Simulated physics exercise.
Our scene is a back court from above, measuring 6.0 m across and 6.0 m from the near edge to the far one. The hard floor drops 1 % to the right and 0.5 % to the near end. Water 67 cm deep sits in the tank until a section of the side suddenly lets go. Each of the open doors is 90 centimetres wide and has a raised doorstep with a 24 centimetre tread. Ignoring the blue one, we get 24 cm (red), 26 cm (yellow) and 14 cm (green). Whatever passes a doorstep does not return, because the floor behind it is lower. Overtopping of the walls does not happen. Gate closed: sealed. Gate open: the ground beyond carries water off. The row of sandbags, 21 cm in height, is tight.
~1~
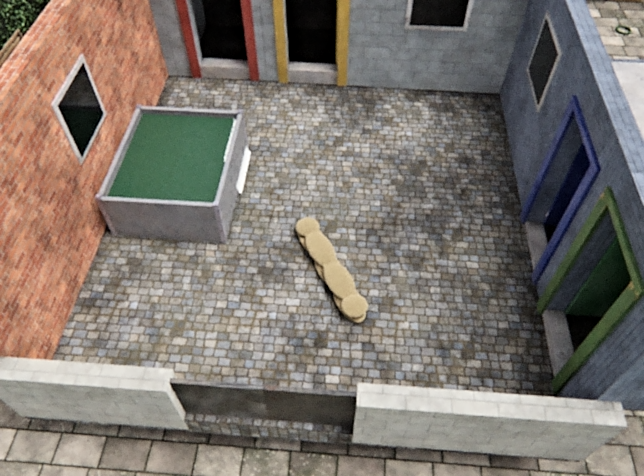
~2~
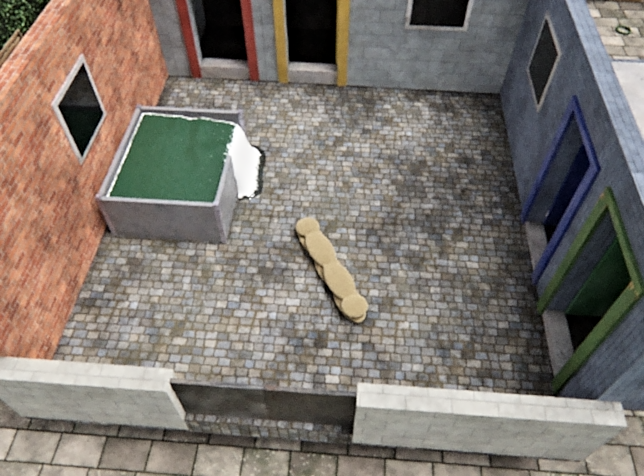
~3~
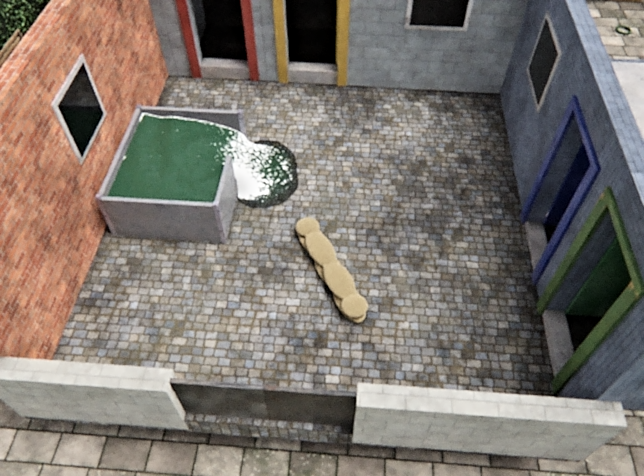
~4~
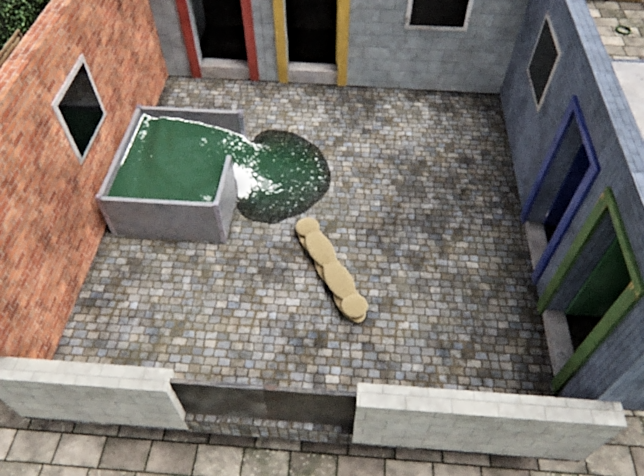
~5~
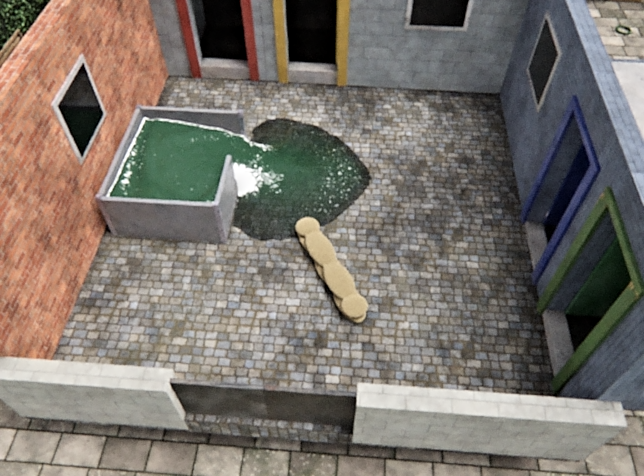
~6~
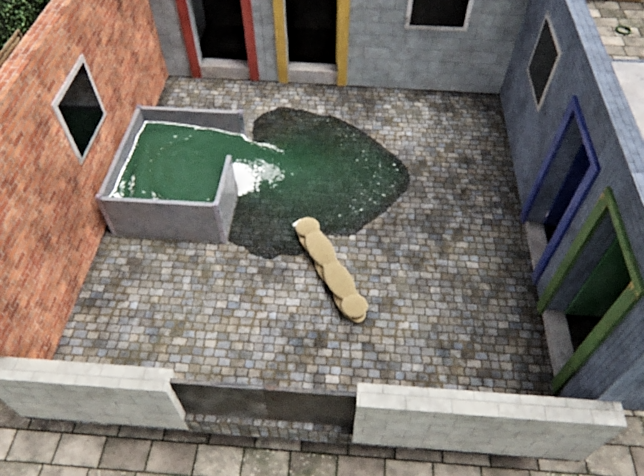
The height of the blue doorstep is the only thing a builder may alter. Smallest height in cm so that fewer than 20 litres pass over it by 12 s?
I would say 13.5 cm.
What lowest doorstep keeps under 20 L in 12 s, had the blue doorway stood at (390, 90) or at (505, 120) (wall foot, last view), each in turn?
Around 9.0 and 20 cm respectively.
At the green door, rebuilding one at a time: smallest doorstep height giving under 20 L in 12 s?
Roughly 9.0 cm at the green door.
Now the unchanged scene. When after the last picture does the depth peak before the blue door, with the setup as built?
The level tops out near 1.8 seconds.
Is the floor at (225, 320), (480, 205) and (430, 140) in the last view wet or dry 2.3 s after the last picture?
So the three spots come out spared, swamped, swamped, in that order.
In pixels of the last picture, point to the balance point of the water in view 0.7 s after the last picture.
The balance point sits at roughly (256, 183).
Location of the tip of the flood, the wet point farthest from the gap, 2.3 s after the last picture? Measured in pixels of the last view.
Near (560, 429).
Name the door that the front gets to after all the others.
Red.
Then, 0.7 s after the last picture water covers 40 % of the floor, deepest (35 cm) near (247, 167); it has not reached the blue door.
Then, 2.3 s after the last picture water covers 50 % of the floor, deepest (26 cm) near (458, 99); 15 cm at the blue door, 55 litres in over its 7 cm doorstep.
Then, 11.3 s after the last picture water covers 95 % of the floor, deepest (10 cm) near (560, 429); 9 cm at the blue door, 117 litres in over its 7 cm doorstep.
At the blue door as built, the water peaked near 19 cm, 1.7 s after the last picture.
Run again over the same 12 s with other heights there, 47 litres in over 10.5 cm, 6 litres over 16.5 cm. The limit of 20 litres is kept from about 13.5 cm up.
